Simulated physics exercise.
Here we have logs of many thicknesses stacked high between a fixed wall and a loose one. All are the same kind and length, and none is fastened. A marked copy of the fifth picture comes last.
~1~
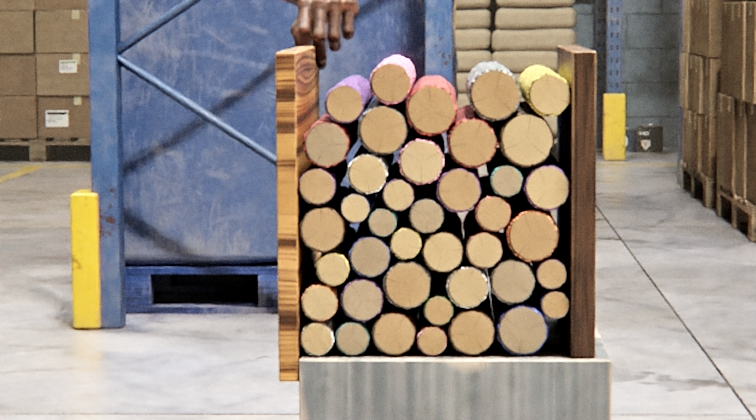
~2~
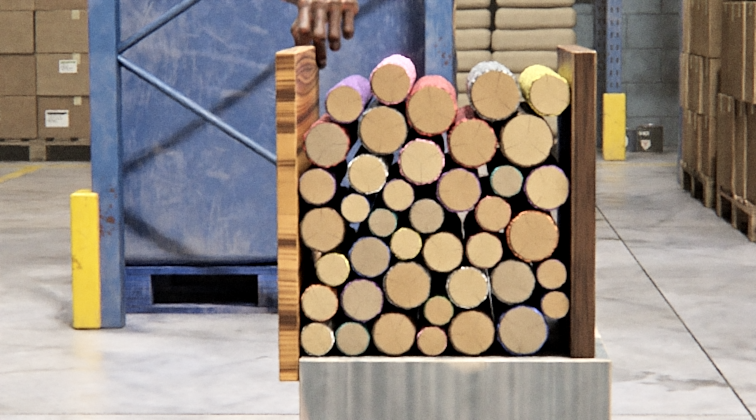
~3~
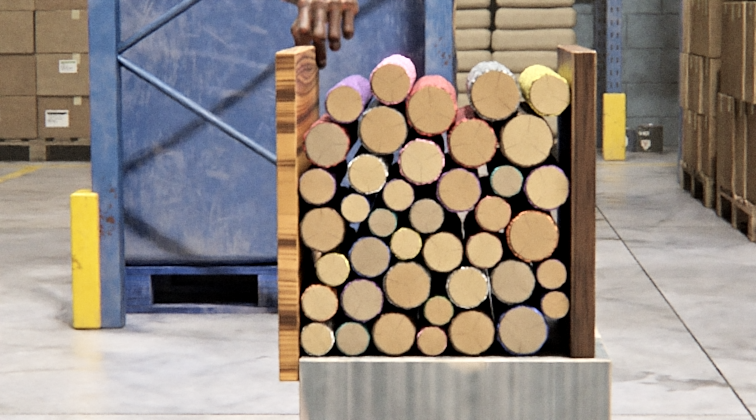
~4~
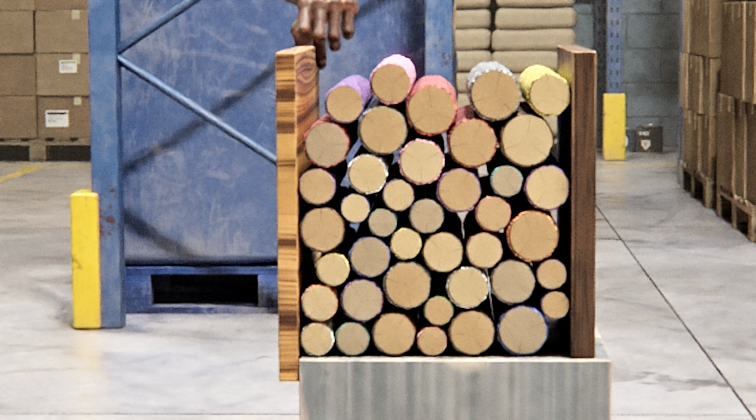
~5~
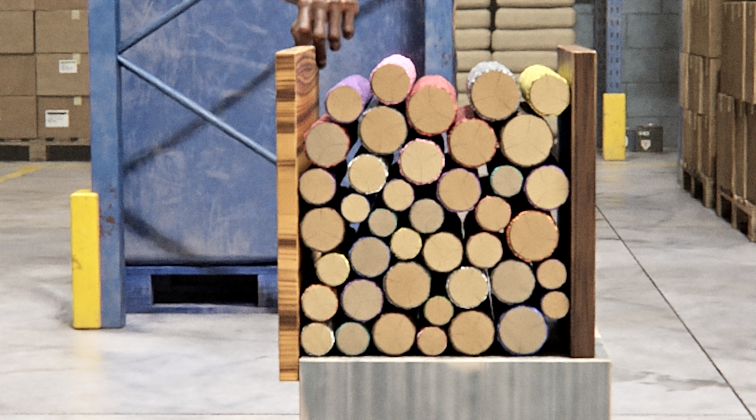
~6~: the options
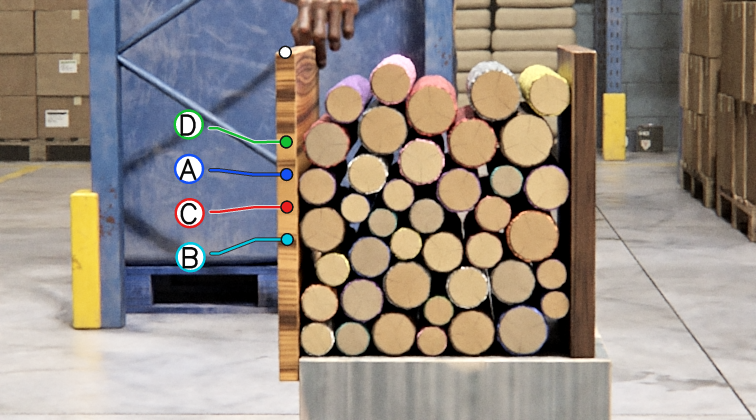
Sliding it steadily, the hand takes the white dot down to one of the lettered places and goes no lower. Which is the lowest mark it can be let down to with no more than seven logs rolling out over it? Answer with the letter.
The last mark within the limit is B.
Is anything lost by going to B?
Yes.
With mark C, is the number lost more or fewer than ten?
At C, fewer than ten.
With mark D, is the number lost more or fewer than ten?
At D, fewer than ten.
On the marked copy, A at (287, 174); B at (287, 239); C at (287, 207); D at (286, 142); the white dot at (285, 52).
With B. Early on, top of the board (297, 134).
Further on, top of the board (298, 227).
At the end, top of the board (298, 238), three out over the board.
As for the rest, A none out over the board; C none out over the board; D none out over the board.
